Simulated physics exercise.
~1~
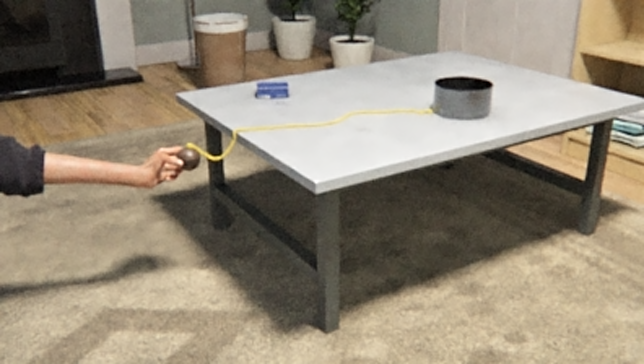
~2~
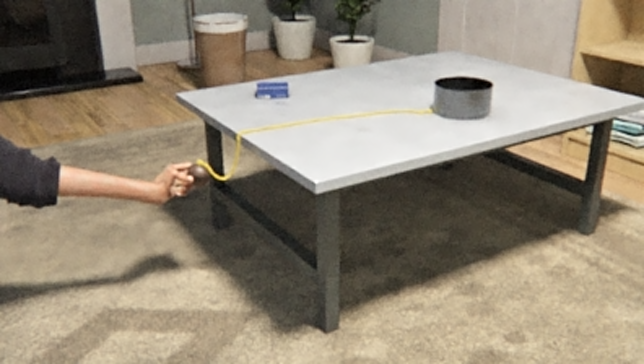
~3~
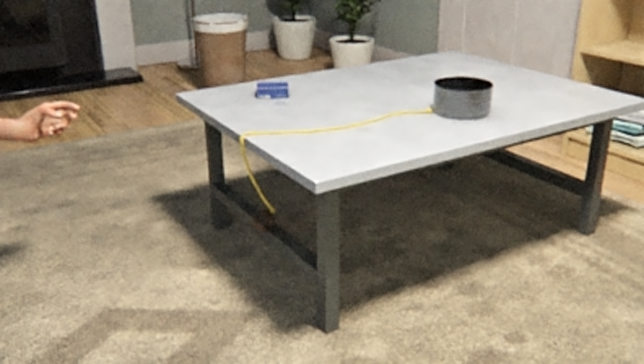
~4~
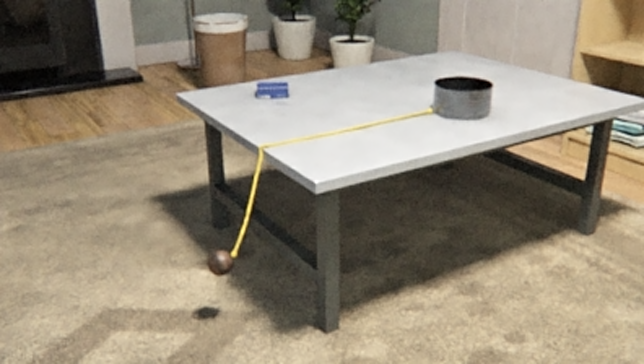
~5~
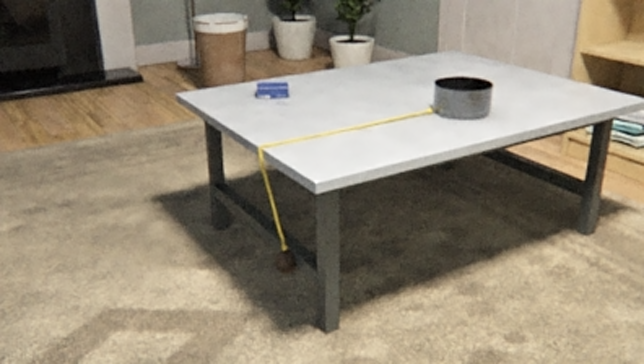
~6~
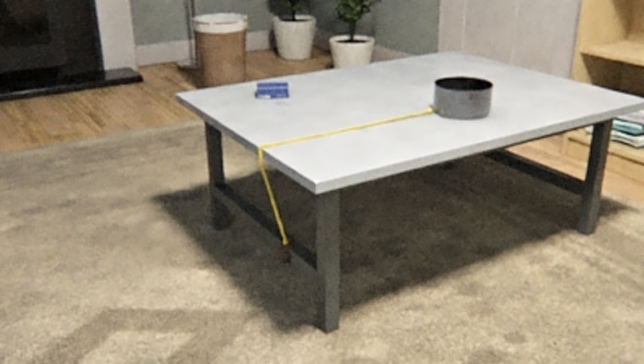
A brown ball on a yellow string drops from a hand and swings below the table.
